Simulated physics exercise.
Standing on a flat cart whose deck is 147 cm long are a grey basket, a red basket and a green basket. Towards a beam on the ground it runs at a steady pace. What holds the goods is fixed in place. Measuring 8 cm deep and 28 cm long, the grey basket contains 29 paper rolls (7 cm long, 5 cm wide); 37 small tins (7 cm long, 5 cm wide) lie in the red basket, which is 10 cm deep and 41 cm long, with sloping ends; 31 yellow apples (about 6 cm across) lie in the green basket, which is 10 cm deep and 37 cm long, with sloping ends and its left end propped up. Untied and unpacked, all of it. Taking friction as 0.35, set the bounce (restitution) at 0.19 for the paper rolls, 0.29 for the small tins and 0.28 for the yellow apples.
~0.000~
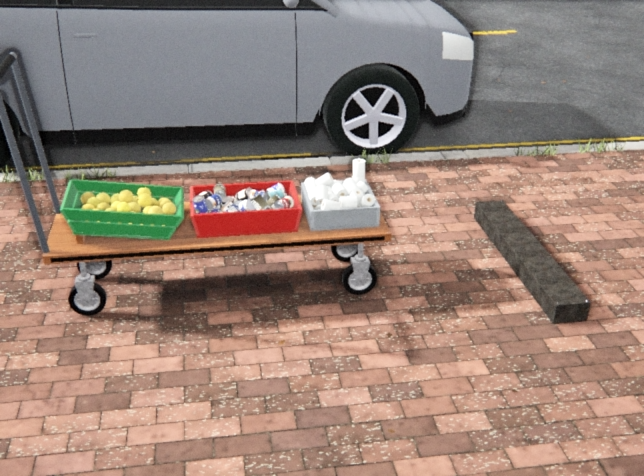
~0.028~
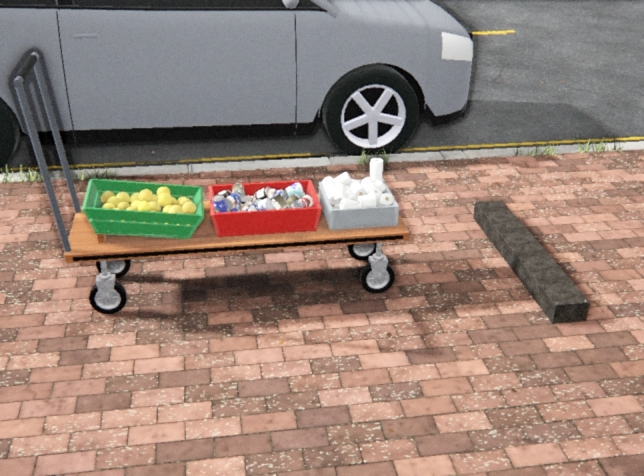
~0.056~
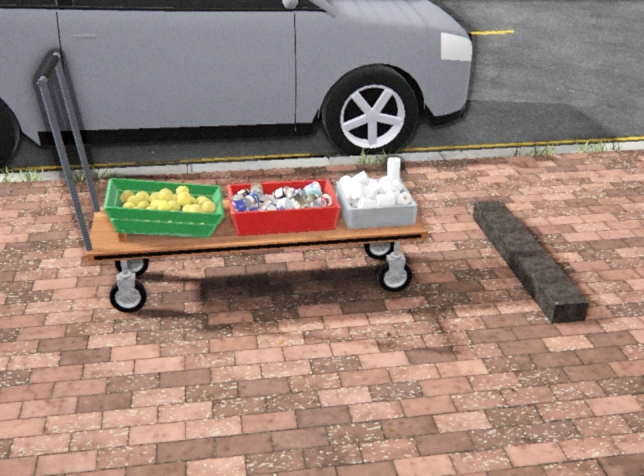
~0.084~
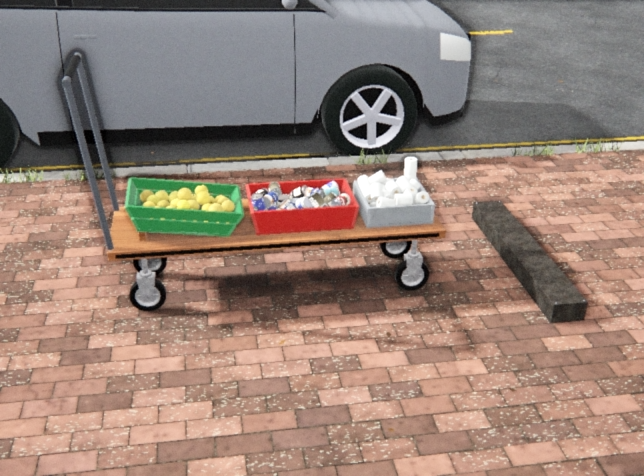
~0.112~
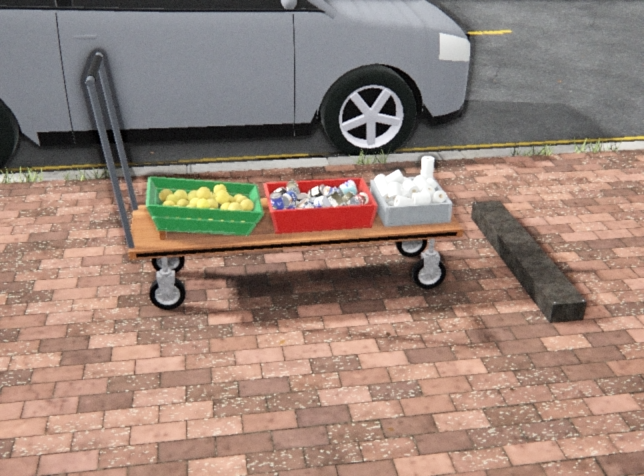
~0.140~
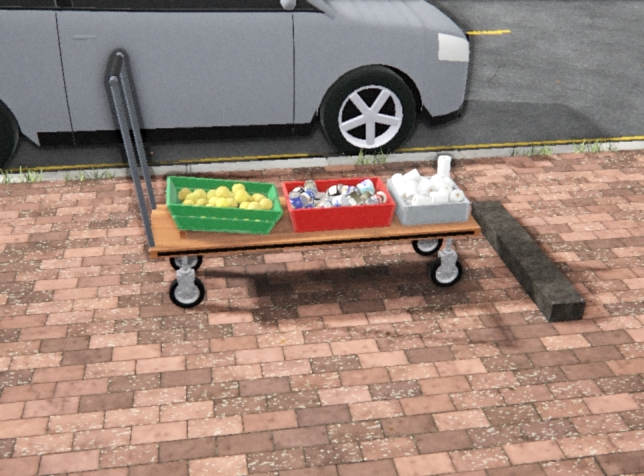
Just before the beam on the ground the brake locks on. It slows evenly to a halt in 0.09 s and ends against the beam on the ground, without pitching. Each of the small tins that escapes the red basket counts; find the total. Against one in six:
Over.
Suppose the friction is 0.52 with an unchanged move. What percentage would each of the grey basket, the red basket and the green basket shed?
Grey basket 40, red basket 20, green basket 20 per cent.
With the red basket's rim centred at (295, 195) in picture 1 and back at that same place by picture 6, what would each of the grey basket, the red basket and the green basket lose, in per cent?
That would give grey basket 10 %, red basket 0 % and green basket 0 %.
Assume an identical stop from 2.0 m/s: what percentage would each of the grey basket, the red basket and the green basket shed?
Grey basket 10 %, red basket 0 %, green basket 0 %.
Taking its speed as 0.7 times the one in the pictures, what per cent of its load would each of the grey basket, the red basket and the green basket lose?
In that case the grey basket sheds 10 per cent, the red basket 10 per cent and the green basket 10 per cent.
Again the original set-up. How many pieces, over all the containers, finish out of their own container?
Estimate: About 20.
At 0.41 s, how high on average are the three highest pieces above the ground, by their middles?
About 60 cm up, on average.
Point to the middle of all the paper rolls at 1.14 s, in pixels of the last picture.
Around (497, 197) in pixels.
After 0.19 s, it begins to slow.
After 0.29 s, grey basket 27 in, 2 out, red basket 37 in, 0 out and green basket 31 in, 0 out.
After 0.41 s, grey basket 25 in, 4 out, red basket 32 in, 5 out and green basket 26 in, 5 out.
After 0.64 s, grey basket 22 in, 7 out, red basket 29 in, 8 out and green basket 26 in, 5 out.
Outcome (at 1.14 s), grey basket 22 in, 7 out, red basket 27 in, 10 out and green basket 26 in, 5 out. Asked share, 10 of 37, 27 per cent.
